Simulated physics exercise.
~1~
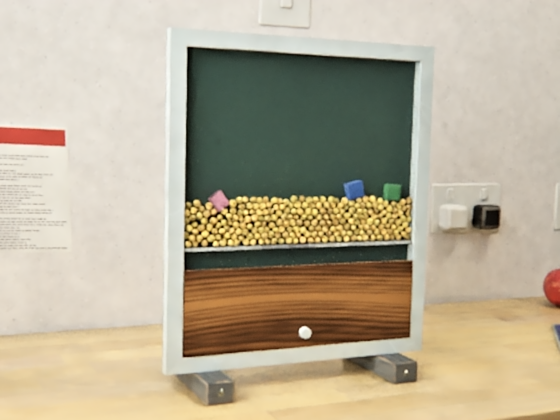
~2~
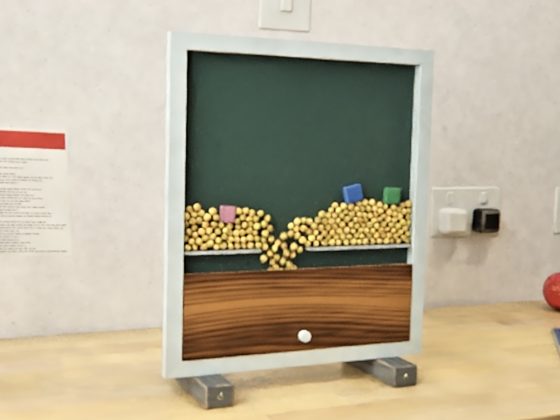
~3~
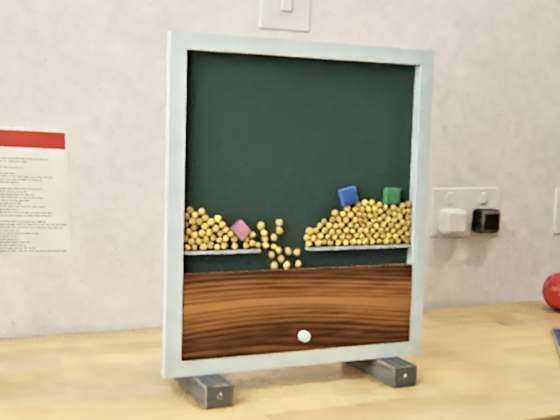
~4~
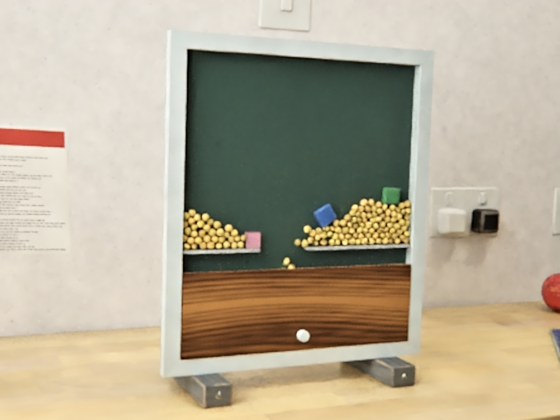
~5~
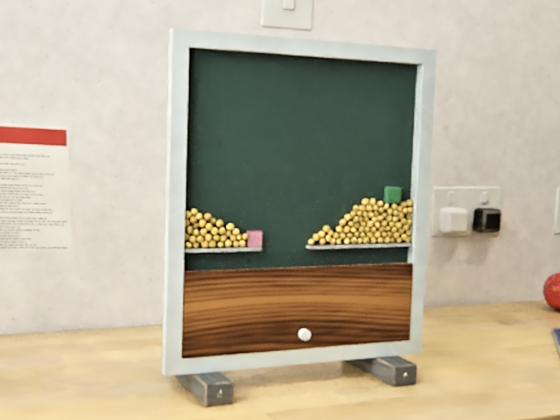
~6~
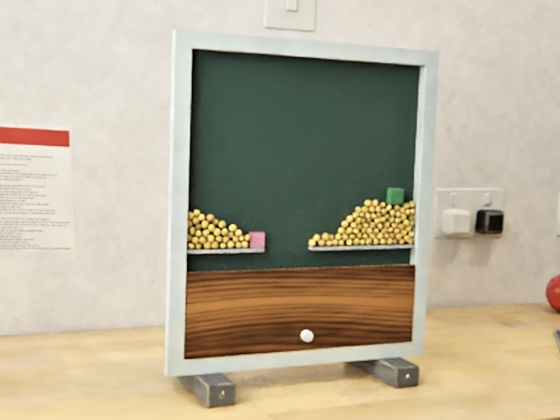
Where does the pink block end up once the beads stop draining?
It slides right and down with the beads but stays in the box, resting on the left part of the floor beside the gap.
Pale beads drain through a floor gap with the blue block, leaving two sloping piles.
